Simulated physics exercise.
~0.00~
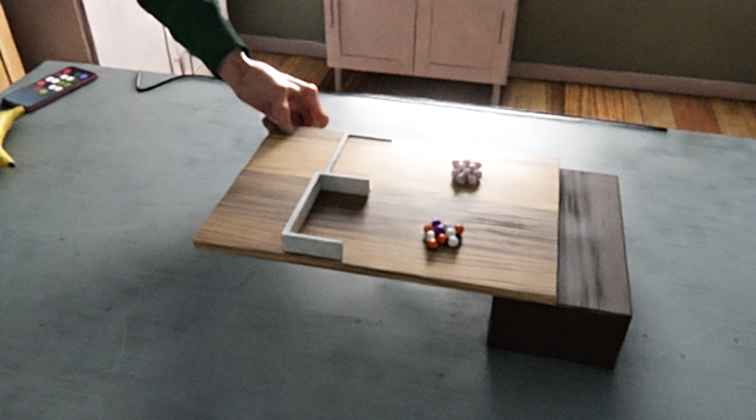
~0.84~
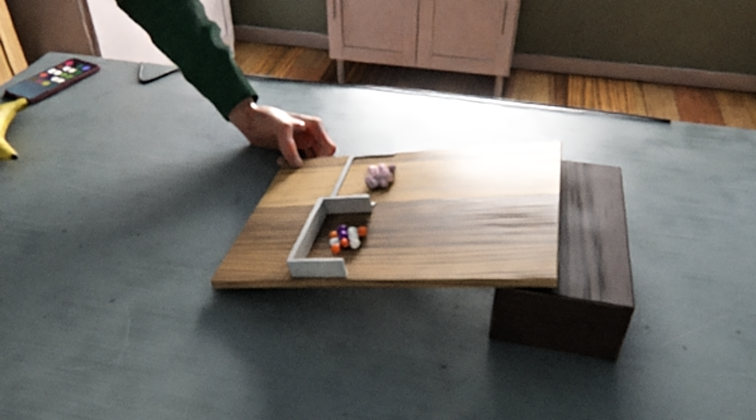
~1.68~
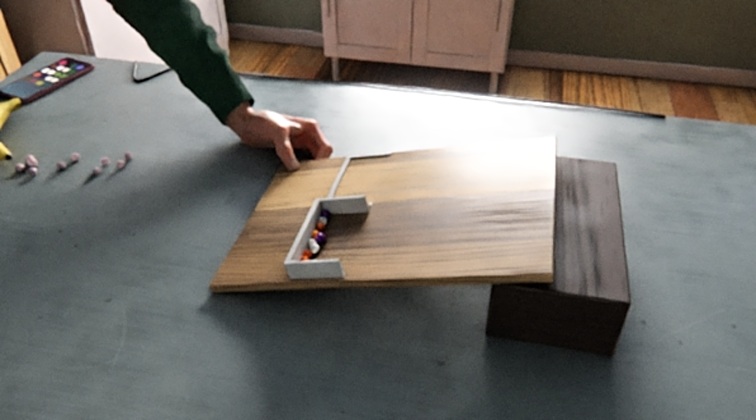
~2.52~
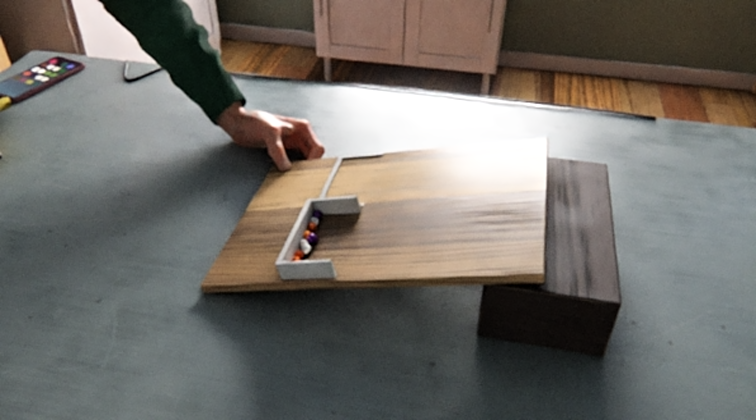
A hand tilts a wooden board; dark mixed beads stay caught, pinkish ones roll off left.
